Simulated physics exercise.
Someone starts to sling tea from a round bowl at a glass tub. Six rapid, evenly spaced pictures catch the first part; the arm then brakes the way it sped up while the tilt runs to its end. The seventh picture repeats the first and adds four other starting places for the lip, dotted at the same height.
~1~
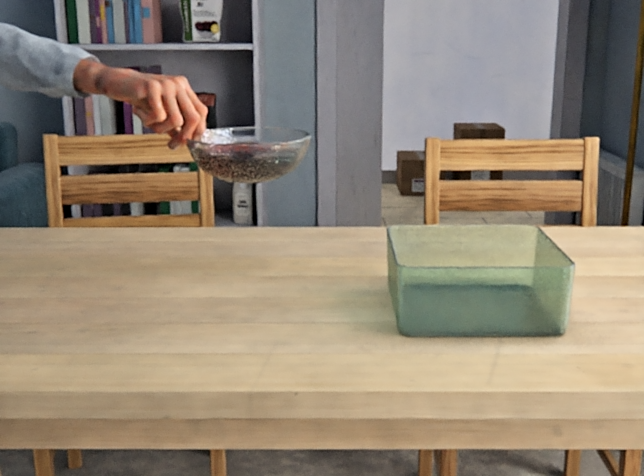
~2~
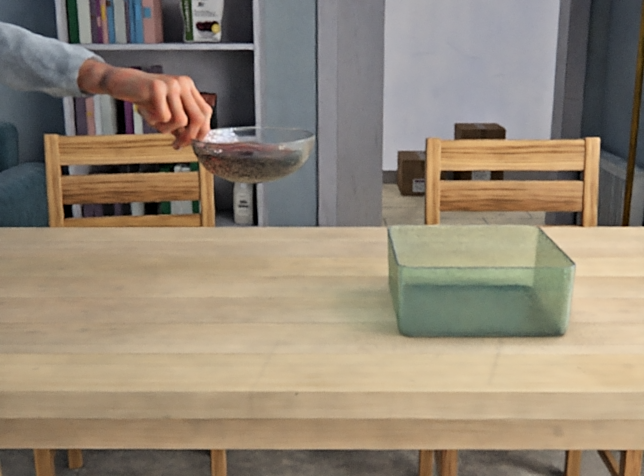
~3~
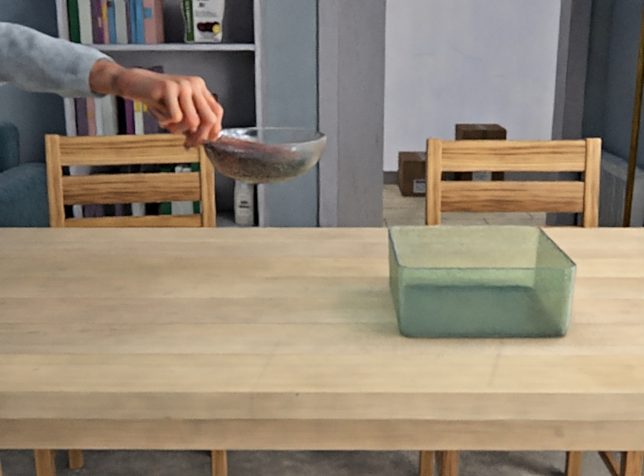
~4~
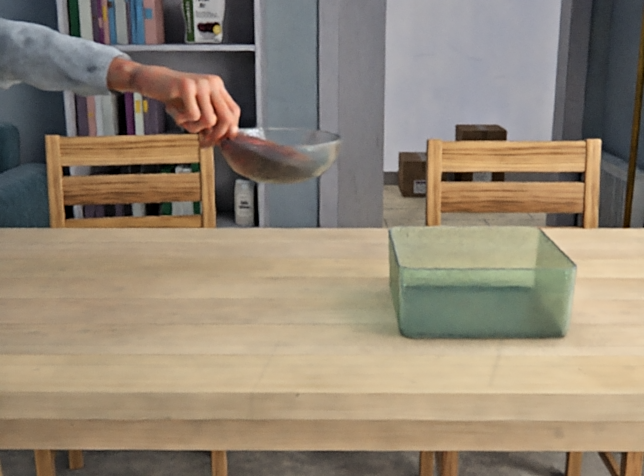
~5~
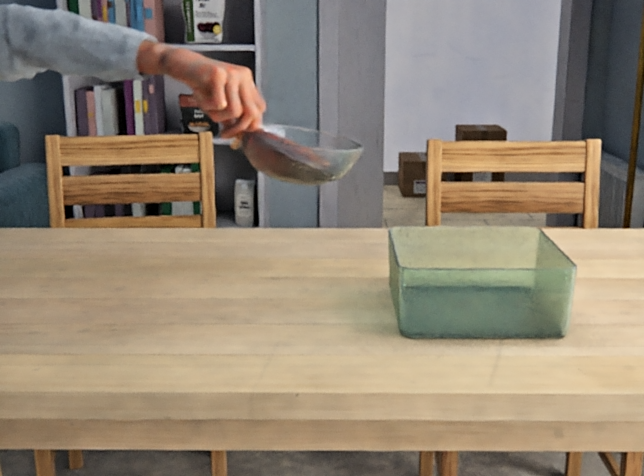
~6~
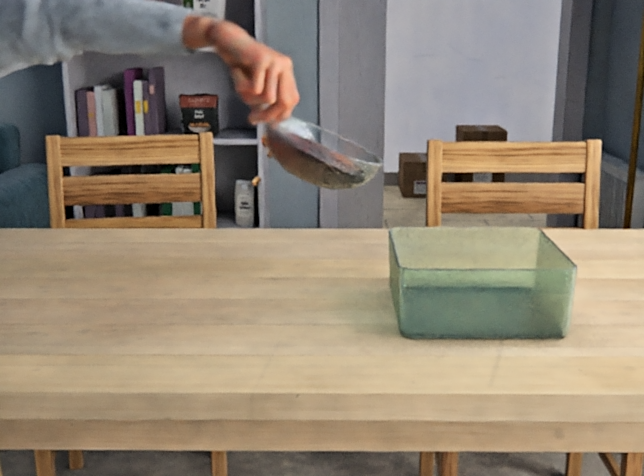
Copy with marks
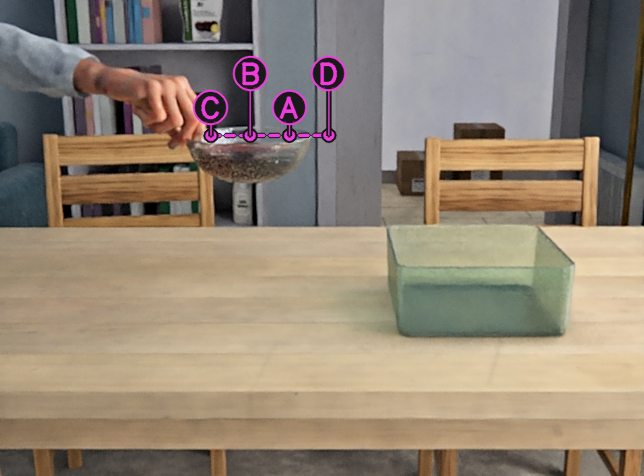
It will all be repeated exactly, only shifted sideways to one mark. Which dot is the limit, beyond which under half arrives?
It is B.
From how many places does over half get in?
Three of them.
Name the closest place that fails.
That is place C.
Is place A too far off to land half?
No, that is safe.
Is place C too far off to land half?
Yes, it does.
On the marked copy, A at (289, 135); B at (250, 135); C at (210, 135); D at (328, 135).
If A is chosen, about 77 % lands in the tub, 9 % falls short and 15 % goes beside or beyond.
If B is chosen, about 64 % lands in the tub, 23 % falls short and 13 % goes beside or beyond.
If C is chosen, about 25 % lands in the tub, 69 % falls short and 6 % goes beside or beyond.
If D is chosen, about 86 % lands in the tub, 9 % falls short and 5 % goes beside or beyond.
